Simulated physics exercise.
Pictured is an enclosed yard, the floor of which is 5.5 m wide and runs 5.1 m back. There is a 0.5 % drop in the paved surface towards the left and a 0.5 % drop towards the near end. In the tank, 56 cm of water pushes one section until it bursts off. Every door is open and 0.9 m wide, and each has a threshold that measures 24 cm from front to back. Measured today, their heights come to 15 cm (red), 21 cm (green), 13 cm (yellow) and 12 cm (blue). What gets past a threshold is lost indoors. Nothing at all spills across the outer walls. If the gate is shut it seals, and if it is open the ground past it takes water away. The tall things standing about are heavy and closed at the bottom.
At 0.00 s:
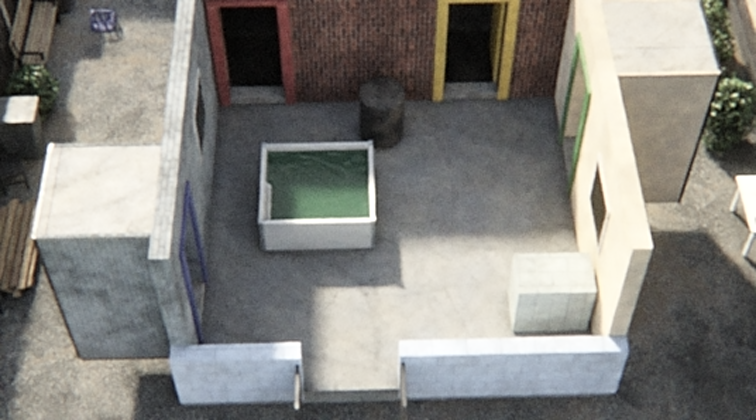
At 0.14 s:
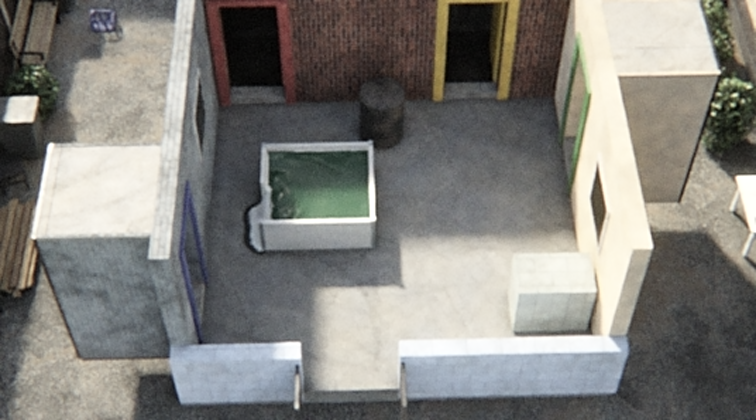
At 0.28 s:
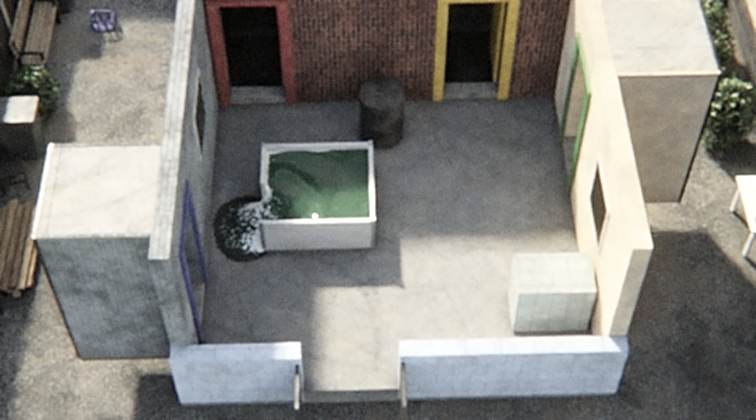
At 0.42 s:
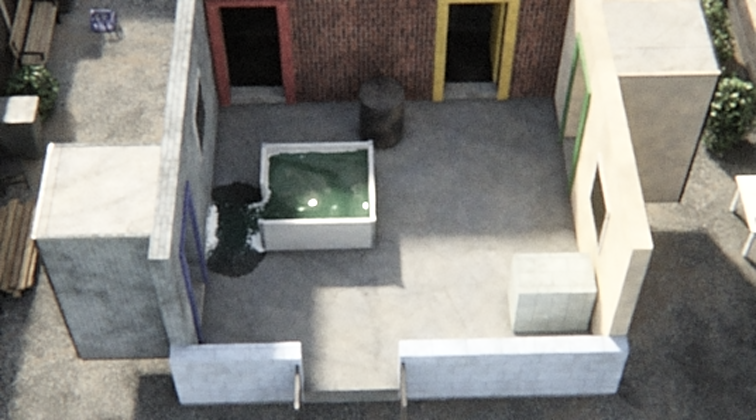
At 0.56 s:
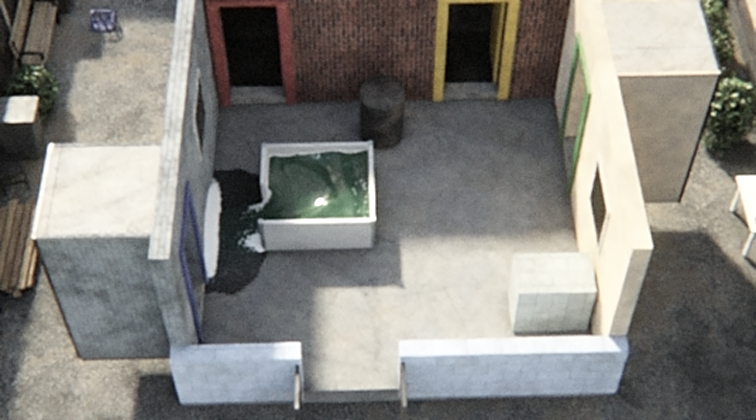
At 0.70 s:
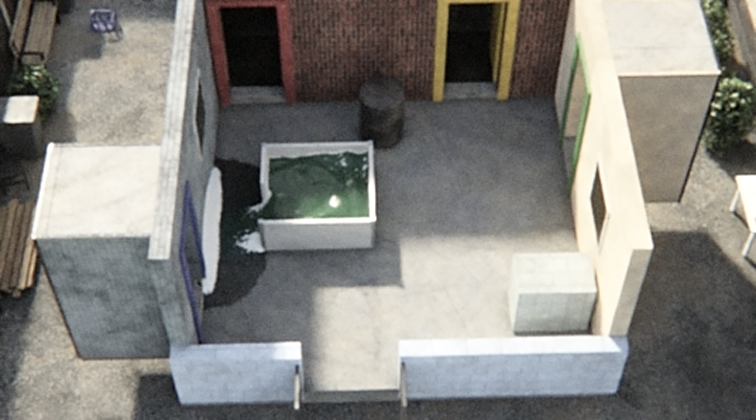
In this clip, green water in a white tank inside a walled yard pours out through a gap in the tank's left side, spreading across the paved floor to the left wall, then along it in a dark, foam-edged puddle.
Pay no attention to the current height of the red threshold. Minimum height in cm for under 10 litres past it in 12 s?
Approx. 14.5 cm.
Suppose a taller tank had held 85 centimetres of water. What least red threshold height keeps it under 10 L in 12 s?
It would take a step of about 24 cm.
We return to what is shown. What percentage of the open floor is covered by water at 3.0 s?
Close to 40 per cent is wet.
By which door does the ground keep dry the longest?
Green, last of all.
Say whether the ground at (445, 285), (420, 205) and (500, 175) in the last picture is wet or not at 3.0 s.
First bone-dry, second bone-dry, third bone-dry.
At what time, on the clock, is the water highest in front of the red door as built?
2.2 s.
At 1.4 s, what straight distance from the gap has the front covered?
Close to 2.6 metres, I'd say.
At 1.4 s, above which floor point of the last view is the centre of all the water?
Centre of mass: About (281, 221) px.
After 1.4 s water covers 20 % of the floor, deepest (40 cm) near (210, 230); it has not reached the red door.
After 3.0 s water covers 40 % of the floor, deepest (23 cm) near (210, 230); 16 cm at the red door, 7 litres in over its 15 cm threshold.
After 12.0 s water covers 95 % of the floor, deepest (7 cm) near (199, 378); 5 cm at the red door, 8 litres in over its 15 cm threshold.
At the red door as built, the water arrived by 1.5 s and peaked near 19 cm at 2.2 s.
Run again over the same 12 s with other heights there, 17 litres in over 13 cm, 3 litres over 17.5 cm. The limit of 10 litres is kept from about 14.5 cm up.
